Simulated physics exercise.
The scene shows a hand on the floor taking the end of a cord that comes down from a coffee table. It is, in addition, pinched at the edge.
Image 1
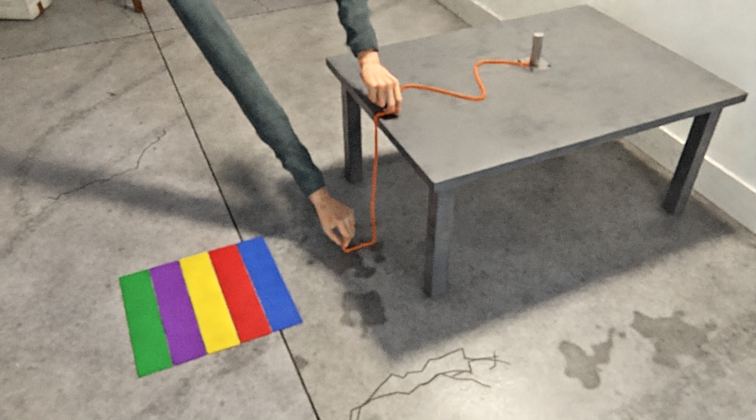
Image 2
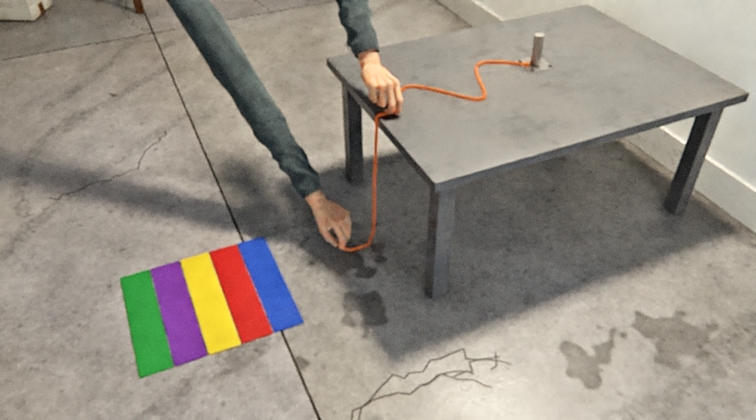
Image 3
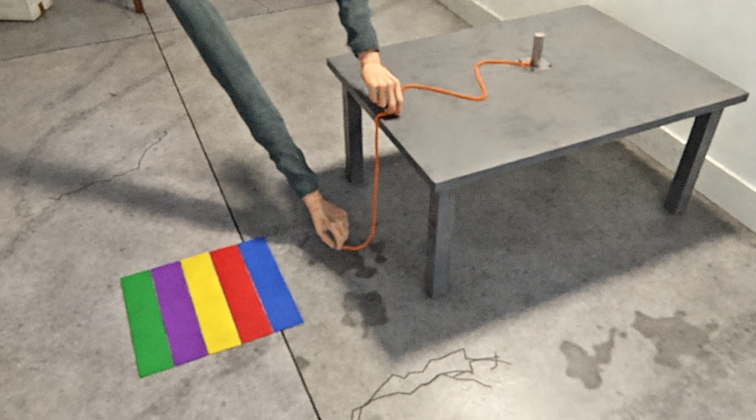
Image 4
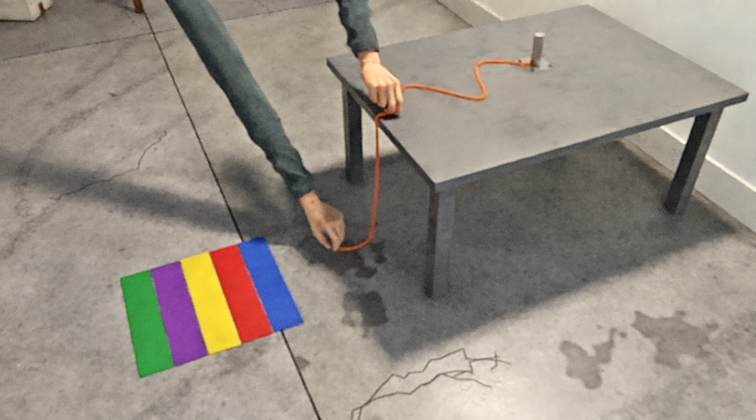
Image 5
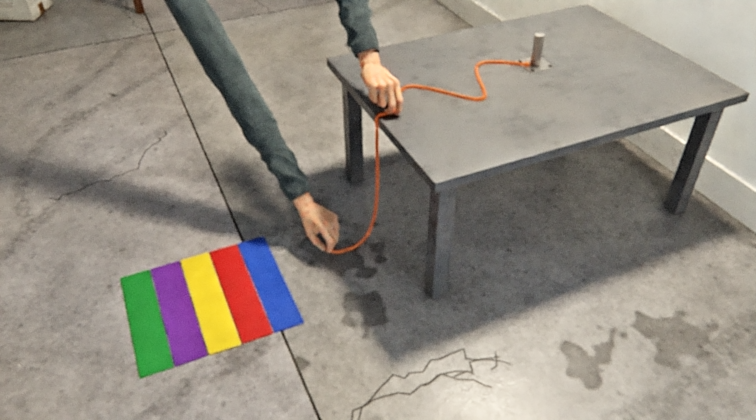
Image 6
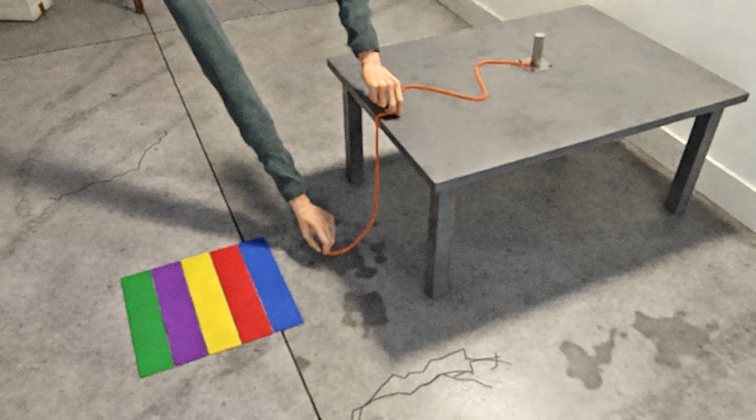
On a concrete floor beside a low gray table, one hand pins an orange cord at the table's edge while the other holds its hanging end near the ground. The lower hand draws the end slightly left, toward a mat of five colored stripes, and the cord's sharp bend eases into a curve.
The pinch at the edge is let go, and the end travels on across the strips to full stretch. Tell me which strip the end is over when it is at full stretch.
It is over the green strip.
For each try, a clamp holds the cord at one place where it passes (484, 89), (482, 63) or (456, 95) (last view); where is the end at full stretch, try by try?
(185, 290), (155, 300), (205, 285).
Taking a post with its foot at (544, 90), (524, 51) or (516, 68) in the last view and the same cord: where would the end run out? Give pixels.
Around (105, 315), (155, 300) and (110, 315).
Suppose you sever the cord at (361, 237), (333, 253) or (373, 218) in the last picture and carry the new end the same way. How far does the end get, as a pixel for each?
Case by case: Close to (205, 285), (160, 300) and (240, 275).
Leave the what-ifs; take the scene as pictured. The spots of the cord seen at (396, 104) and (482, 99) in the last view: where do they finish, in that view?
One ends up around (326, 150), the other around (425, 97).
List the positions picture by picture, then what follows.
In the first frame, end (342, 243); blue (280, 310); red (250, 320); yellow (218, 330); purple (185, 341); green (151, 352).
In the second frame, end (338, 245); cord through (493, 62) (483, 89) (428, 89) (395, 111) (375, 168) (374, 222).
In the third frame, end (336, 246).
In the fourth frame, end (332, 247); cord through (493, 62) (483, 89) (428, 88) (395, 111) (377, 167) (373, 223).
In the fifth frame, end (326, 249).
In the sixth frame, end (323, 250); cord through (494, 62) (484, 89) (429, 89) (396, 111) (377, 168) (371, 224).
Soon after, end near (203, 287); over yellow.
Then, end near (163, 299); over purple.
At full stretch, end near (138, 306); over green. It gets as far as the green strip.
